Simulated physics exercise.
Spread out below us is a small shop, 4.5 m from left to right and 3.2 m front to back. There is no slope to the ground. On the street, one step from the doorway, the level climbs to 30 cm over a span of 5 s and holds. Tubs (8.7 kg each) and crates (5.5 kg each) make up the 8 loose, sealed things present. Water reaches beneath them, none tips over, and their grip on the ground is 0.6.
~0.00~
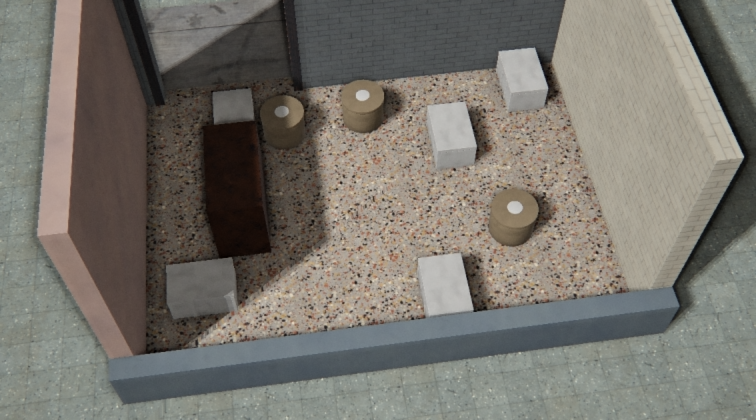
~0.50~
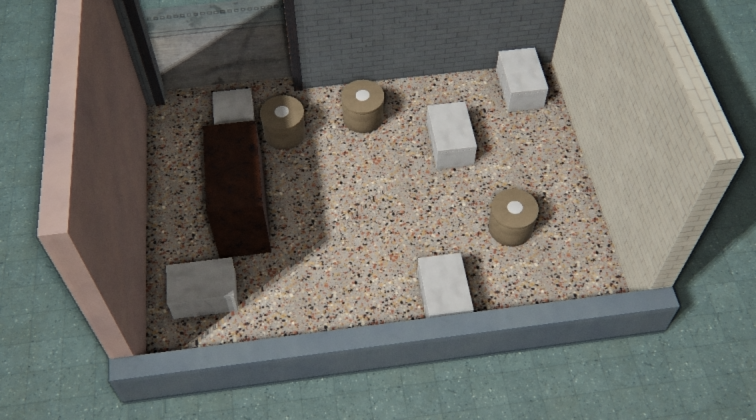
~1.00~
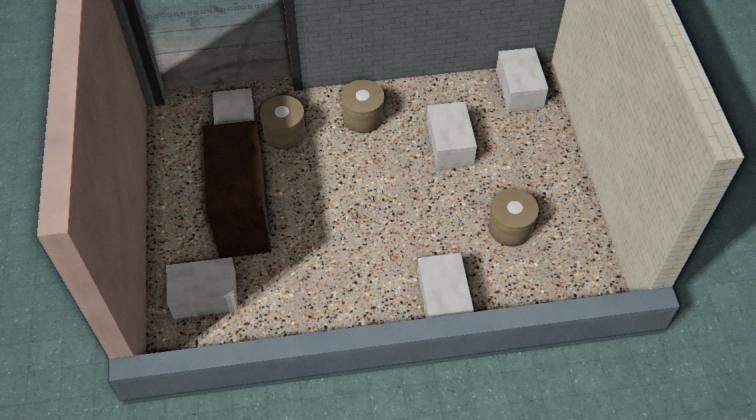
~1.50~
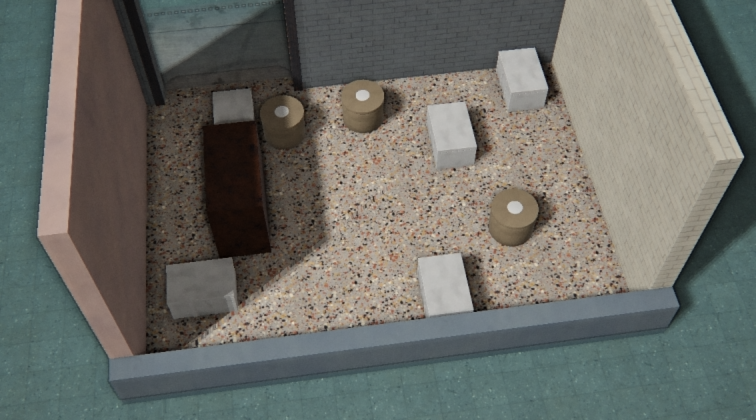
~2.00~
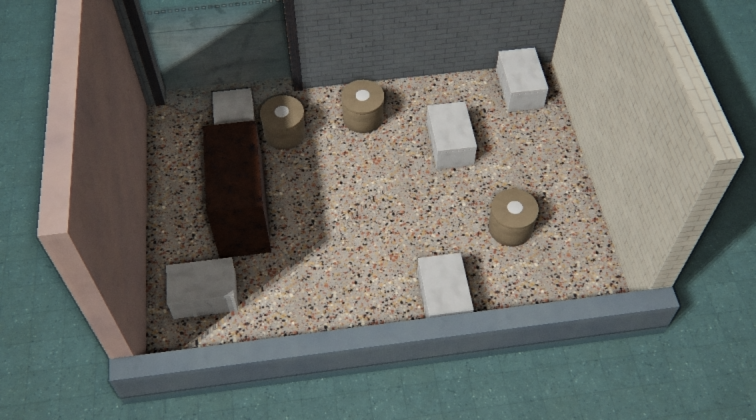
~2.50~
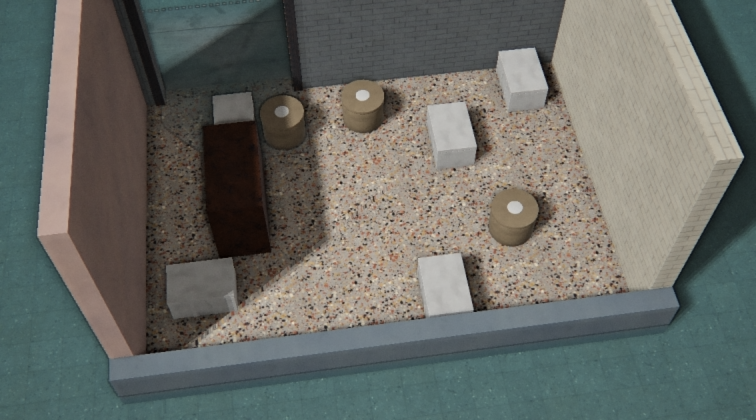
We see a small walled shop from above, with pale blocks, tan tubs and a dark brown counter on a speckled floor, as the ground outside turns from grey to blue-green and the objects inside stay almost still.
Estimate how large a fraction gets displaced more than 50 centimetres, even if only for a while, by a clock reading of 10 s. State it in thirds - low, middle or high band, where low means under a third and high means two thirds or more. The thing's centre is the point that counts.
High band.
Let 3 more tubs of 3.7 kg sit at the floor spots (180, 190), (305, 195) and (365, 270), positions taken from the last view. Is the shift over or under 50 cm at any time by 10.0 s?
In turn: Over, more, more.
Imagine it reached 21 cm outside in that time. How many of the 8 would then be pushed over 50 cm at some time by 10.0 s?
Then it comes to 4.
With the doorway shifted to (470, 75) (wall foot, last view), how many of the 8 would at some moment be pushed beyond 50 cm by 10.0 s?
The answer would then be 6.
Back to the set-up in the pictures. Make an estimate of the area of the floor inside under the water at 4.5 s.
Wet area: Approx. 6.0 m2.
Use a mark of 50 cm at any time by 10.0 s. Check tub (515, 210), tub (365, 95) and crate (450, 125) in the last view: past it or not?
So that's beyond it for the first, inside it for the second and beyond it for the last.
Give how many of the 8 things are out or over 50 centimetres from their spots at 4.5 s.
1.
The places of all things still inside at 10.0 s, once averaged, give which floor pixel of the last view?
Near (471, 126).
After 3.5 s 0 of 8 are over 50 cm from their spots; 1 afloat.
After 4.5 s 1 of 8 are over 50 cm from their spots; 1 afloat.
After 7.0 s 3 of 8 are over 50 cm from their spots; 3 afloat.
After 10.0 s 6 of 8 are over 50 cm from their spots, and 6 have been at some point; 8 afloat.
